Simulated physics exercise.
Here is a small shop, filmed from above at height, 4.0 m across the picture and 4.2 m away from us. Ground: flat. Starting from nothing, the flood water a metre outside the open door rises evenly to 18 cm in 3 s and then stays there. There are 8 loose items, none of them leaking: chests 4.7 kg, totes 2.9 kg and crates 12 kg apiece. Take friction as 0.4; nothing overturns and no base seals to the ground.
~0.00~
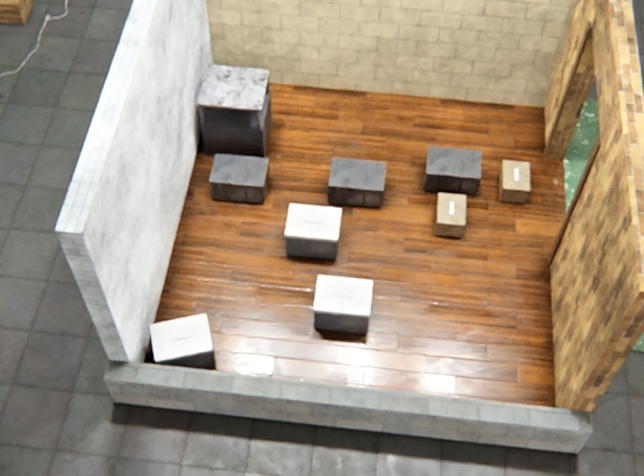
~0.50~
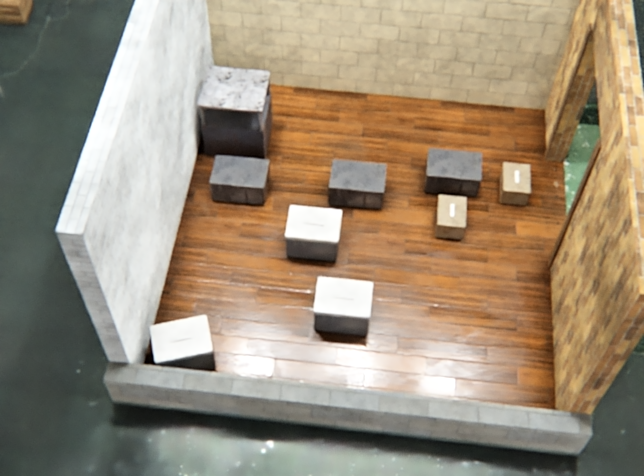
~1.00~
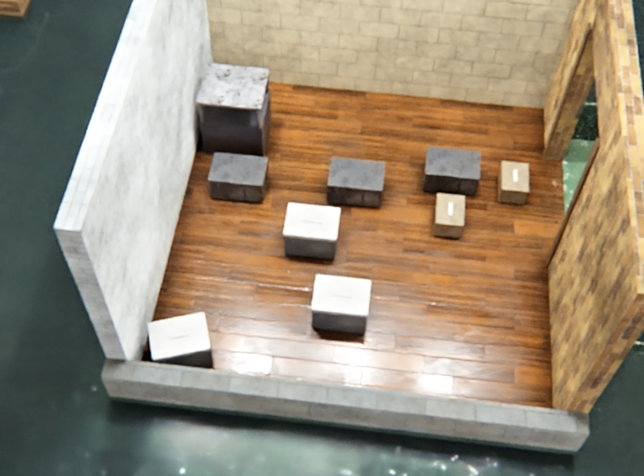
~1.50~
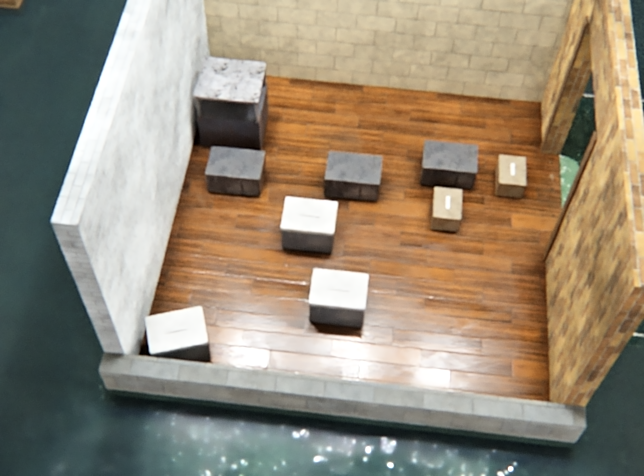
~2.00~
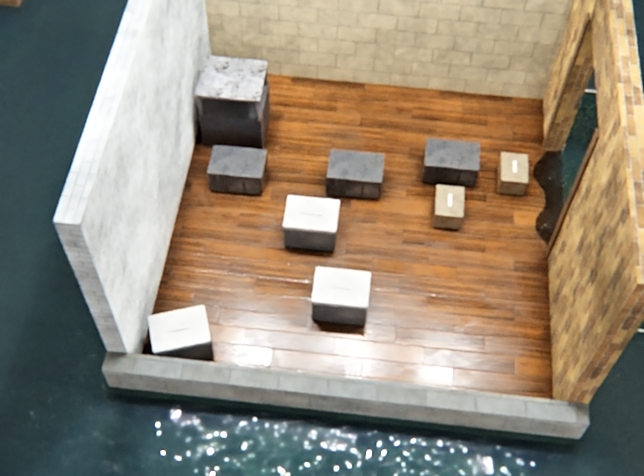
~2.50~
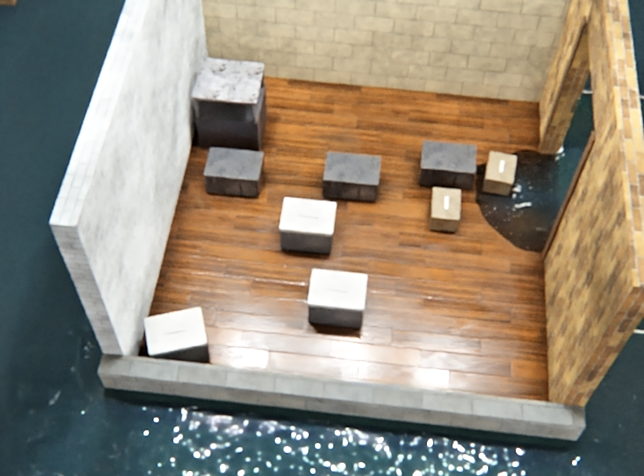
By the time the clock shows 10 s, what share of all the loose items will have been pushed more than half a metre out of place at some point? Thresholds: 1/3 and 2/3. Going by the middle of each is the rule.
2/3 or more.
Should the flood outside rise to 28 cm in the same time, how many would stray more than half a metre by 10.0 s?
I count 8 of them in that case.
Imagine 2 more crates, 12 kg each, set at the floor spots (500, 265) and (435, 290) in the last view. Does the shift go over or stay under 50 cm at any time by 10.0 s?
Inside the limit, then inside the limit.
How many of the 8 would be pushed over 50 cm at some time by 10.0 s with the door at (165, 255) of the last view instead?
4.
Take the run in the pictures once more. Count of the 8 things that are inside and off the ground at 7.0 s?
The number is 7.
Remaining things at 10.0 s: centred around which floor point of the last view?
At about (284, 259).
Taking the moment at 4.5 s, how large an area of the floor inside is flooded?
Some 7.5 m2 of it.
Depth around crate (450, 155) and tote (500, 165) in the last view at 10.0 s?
Roughly 11 and 10 cm.
After 3.5 s 0 of 8 are over 50 cm from their spots; 1 afloat.
After 4.5 s 3 of 8 are over 50 cm from their spots; 2 afloat.
After 7.0 s 6 of 8 are over 50 cm from their spots; 7 afloat.
After 10.0 s 8 of 8 are over 50 cm from their spots, and 8 have been at some point; 8 afloat.
